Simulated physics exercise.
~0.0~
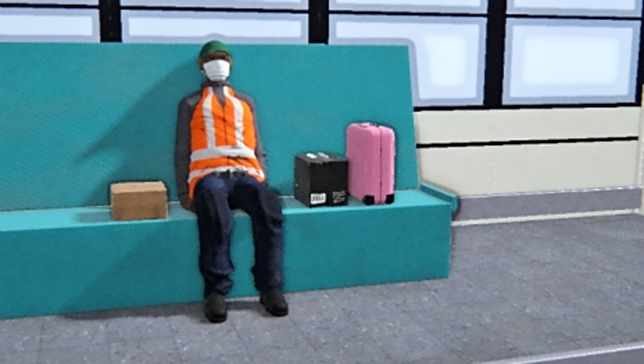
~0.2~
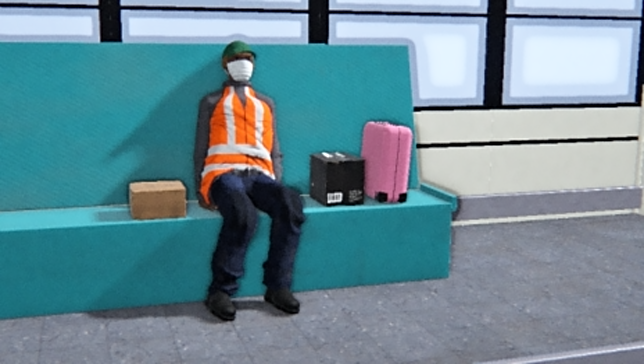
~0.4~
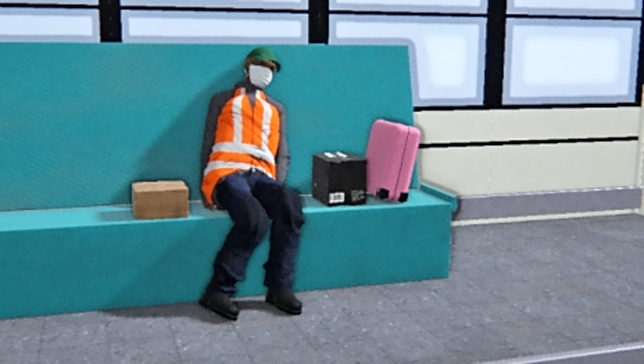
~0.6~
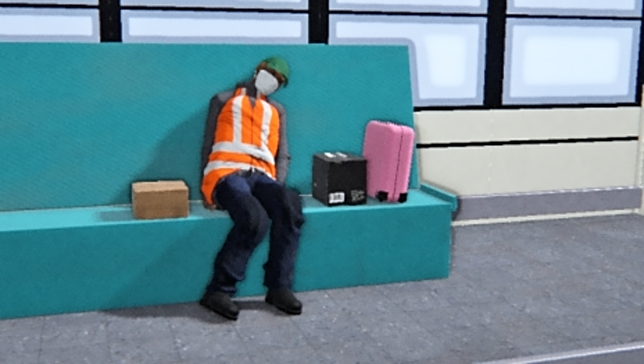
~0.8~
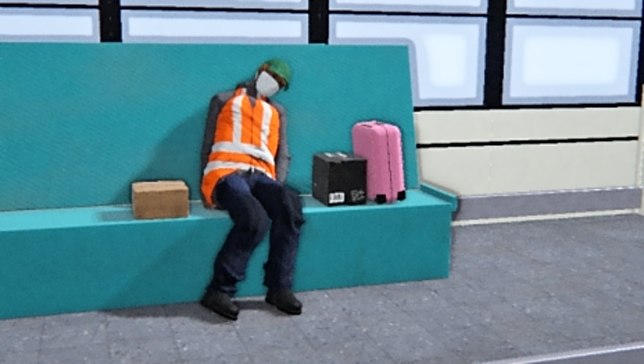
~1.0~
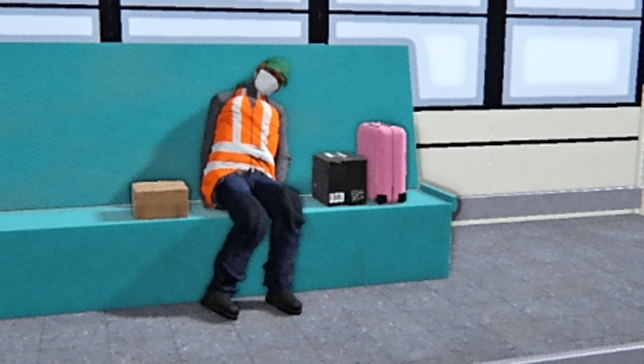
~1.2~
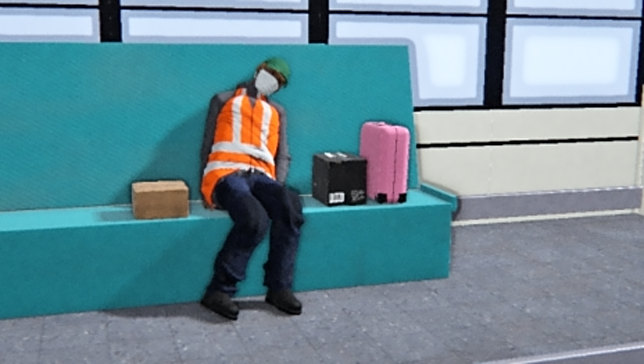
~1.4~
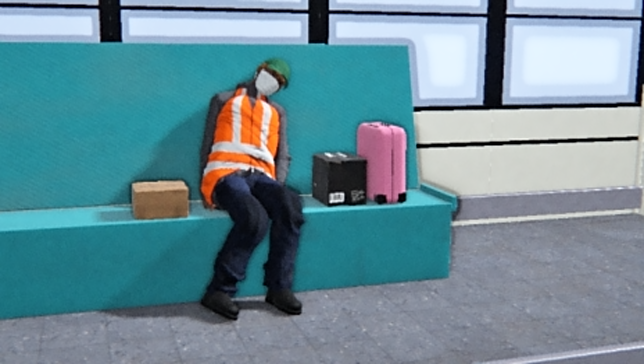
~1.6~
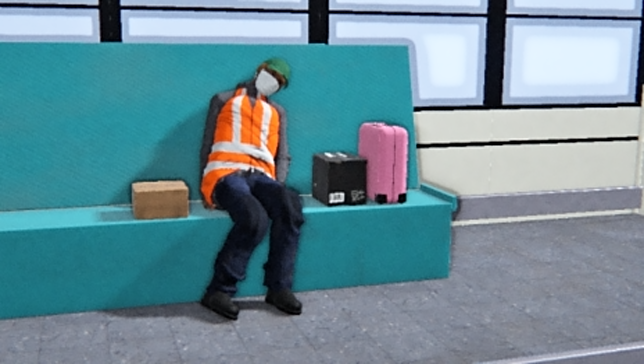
A slumped passenger and the luggage slide right, the pink case tips briefly, and all stay on.
